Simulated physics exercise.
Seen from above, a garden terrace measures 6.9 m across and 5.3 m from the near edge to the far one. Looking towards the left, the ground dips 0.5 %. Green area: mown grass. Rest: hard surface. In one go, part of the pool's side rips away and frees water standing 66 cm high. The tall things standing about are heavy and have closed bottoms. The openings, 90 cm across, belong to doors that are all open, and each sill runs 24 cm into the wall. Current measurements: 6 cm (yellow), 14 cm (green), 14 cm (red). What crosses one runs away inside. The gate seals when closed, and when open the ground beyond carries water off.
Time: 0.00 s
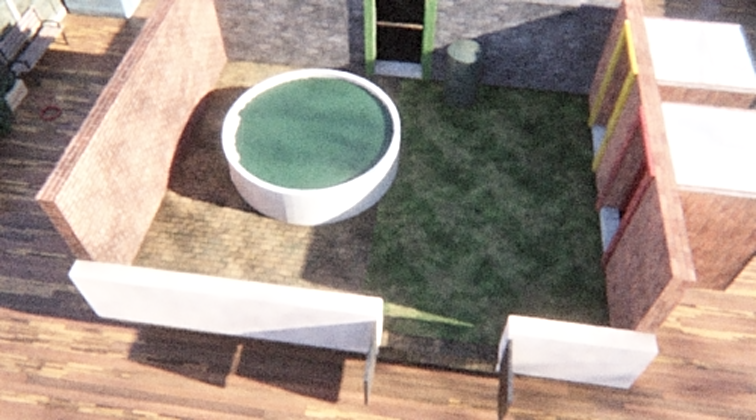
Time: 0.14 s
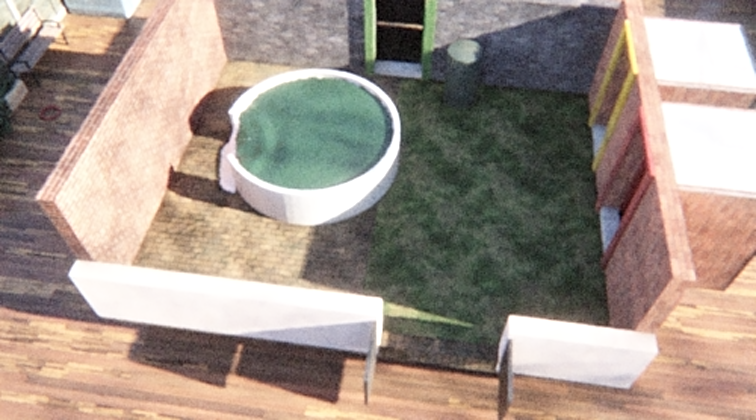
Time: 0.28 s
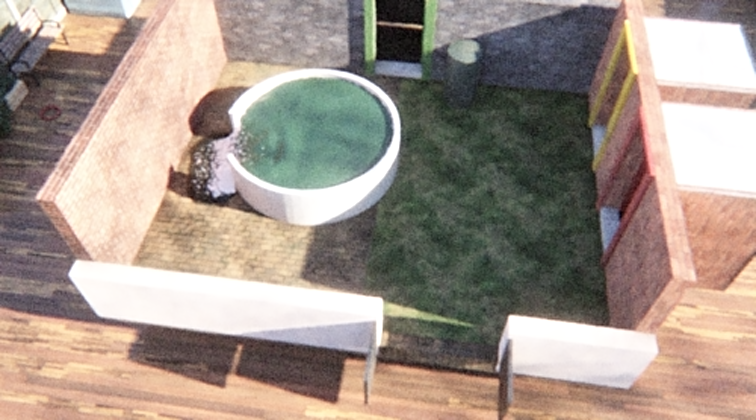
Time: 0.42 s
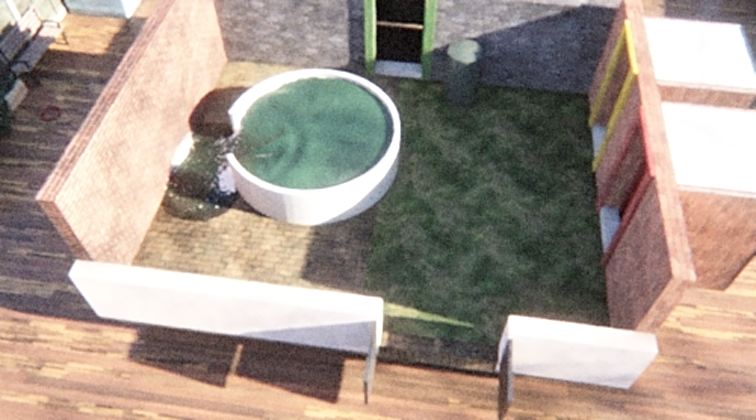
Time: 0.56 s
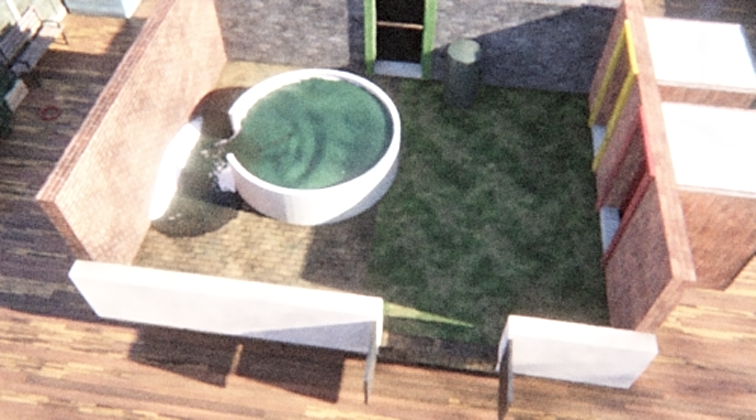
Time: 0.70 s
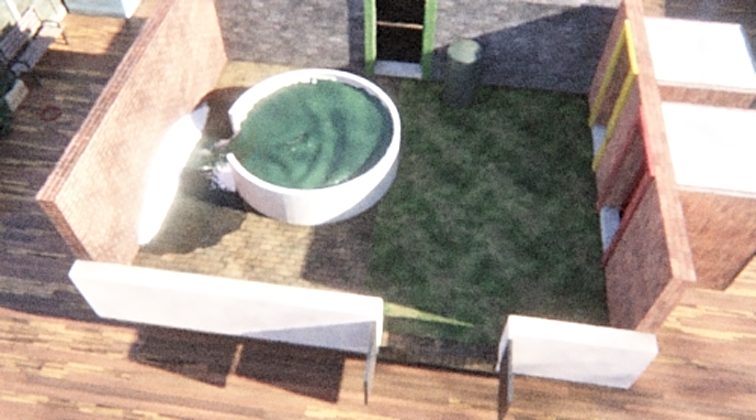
Water pours from a gap in the round pool's left side and spreads across the paving.
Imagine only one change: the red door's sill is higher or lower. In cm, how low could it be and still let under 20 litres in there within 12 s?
I would say 6.5 cm.
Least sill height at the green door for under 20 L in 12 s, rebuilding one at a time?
Green door, minimum about 7.5 cm.
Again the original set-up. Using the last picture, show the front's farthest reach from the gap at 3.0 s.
Look about (434, 336) in the last picture.
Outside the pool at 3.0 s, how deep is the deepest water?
38 cm.
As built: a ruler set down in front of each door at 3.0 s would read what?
Door by door in cm - yellow 0, green 5, red 0.
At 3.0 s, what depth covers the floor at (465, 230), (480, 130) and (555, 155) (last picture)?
Approx. 0 / 0 / 0 cm.
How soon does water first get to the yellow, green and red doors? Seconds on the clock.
Arrival: Yellow 7.5 s, green 2.6 s, red 6.0 s.
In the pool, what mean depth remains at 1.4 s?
It averages roughly 52 centimetres.
After 1.4 s water covers 15 % of the floor, deepest (52 cm) near (179, 165); it has not reached the red door.
After 3.0 s water covers 45 % of the floor, deepest (38 cm) near (123, 284); it has not reached the red door.
After 12.0 s water covers 100 % of the floor, deepest (13 cm) near (118, 295); 8 cm at the red door, 0 litres in over its 14 cm sill.
At the red door as built, the water arrived by 6.0 s and peaked near 10 cm at 9.0 s.
Run again over the same 12 s with other heights there, 30 litres in over 6 cm, 8 litres over 8 cm. The limit of 20 litres is kept from about 6.5 cm up.
